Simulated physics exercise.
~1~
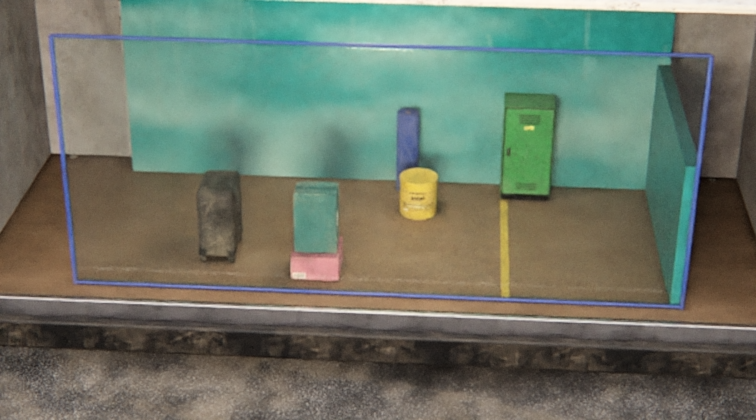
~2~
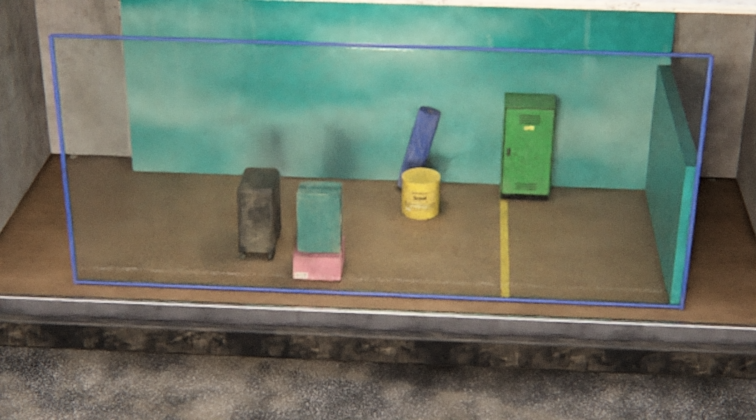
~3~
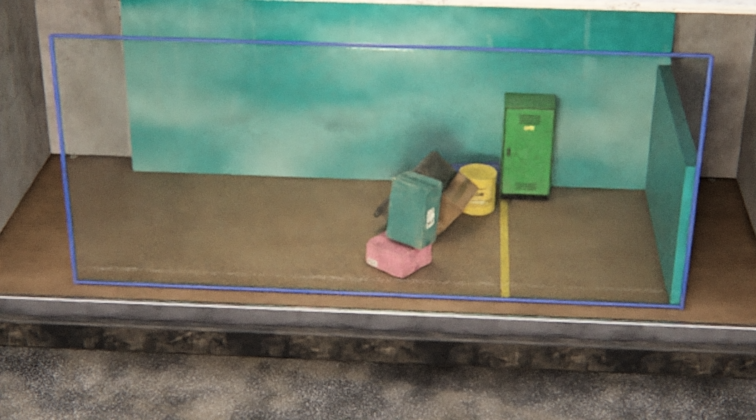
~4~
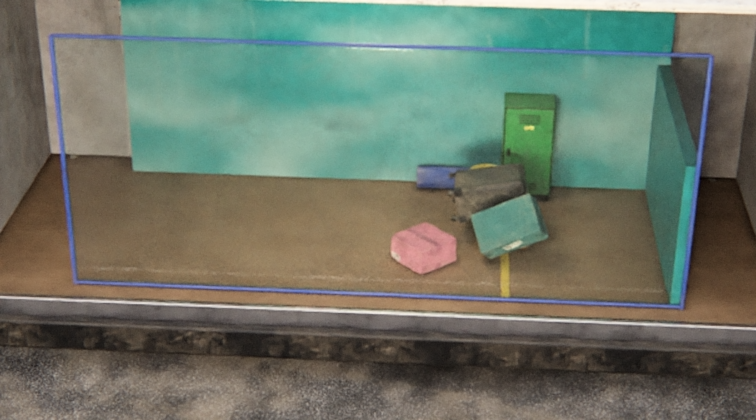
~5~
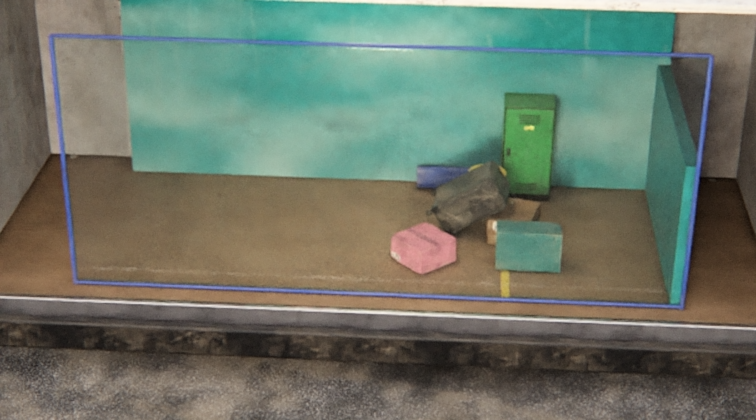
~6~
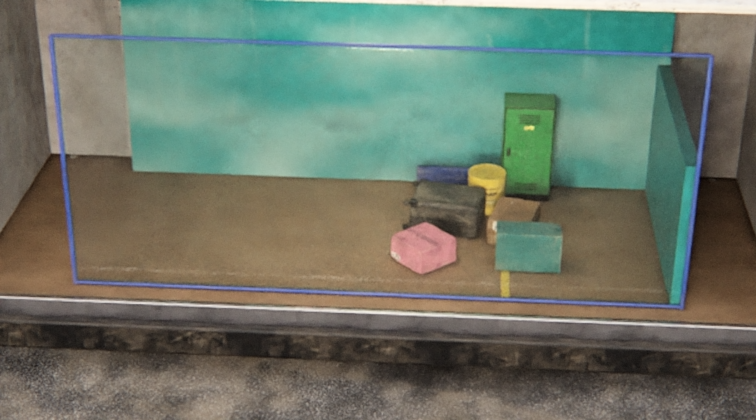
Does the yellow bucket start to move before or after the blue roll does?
The yellow bucket starts to move after the blue roll, which is already tipping while the bucket still stands in its place.
